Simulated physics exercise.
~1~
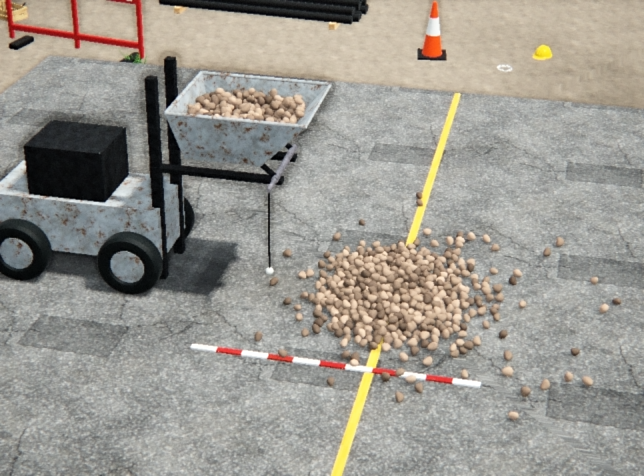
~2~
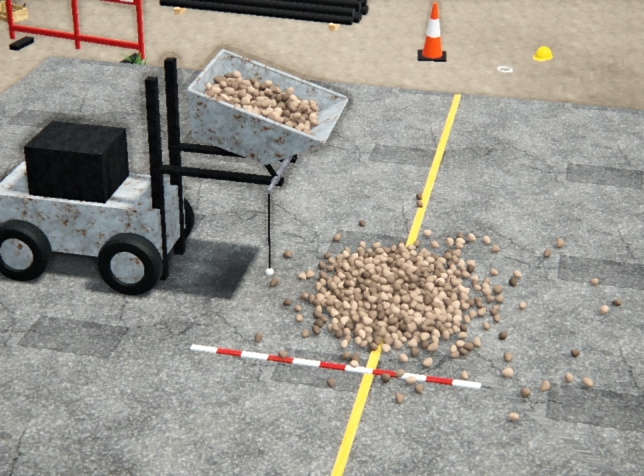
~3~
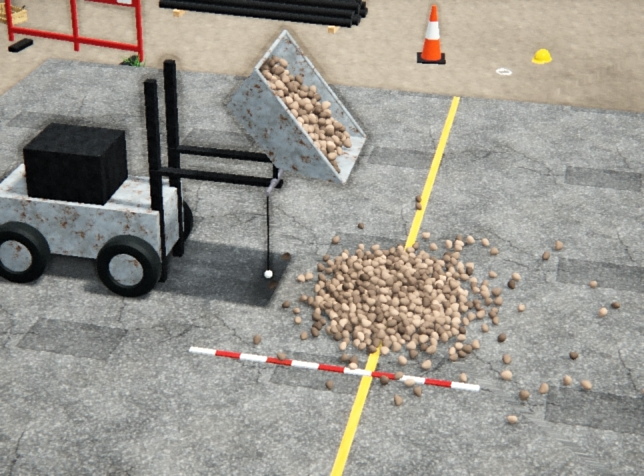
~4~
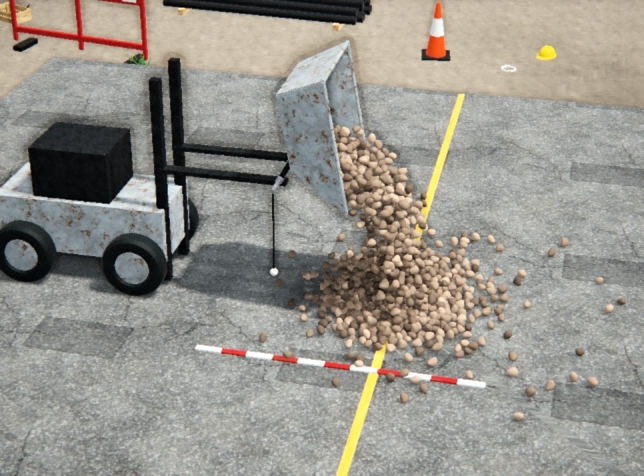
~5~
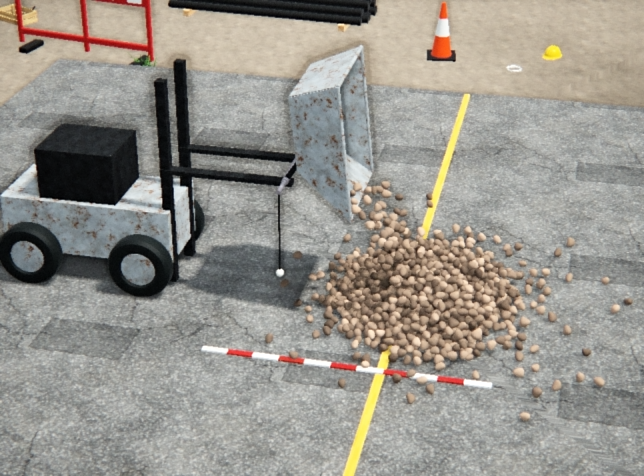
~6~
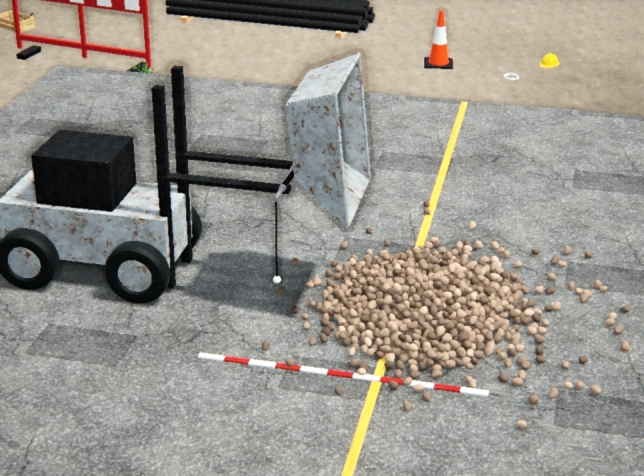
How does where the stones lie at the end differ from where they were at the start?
At the start the stones are split between the raised skip and a heap on the ground across the yellow line. At the end they are all on the ground, so their middle is lower and further right, in one wider pile with more of it past the line.
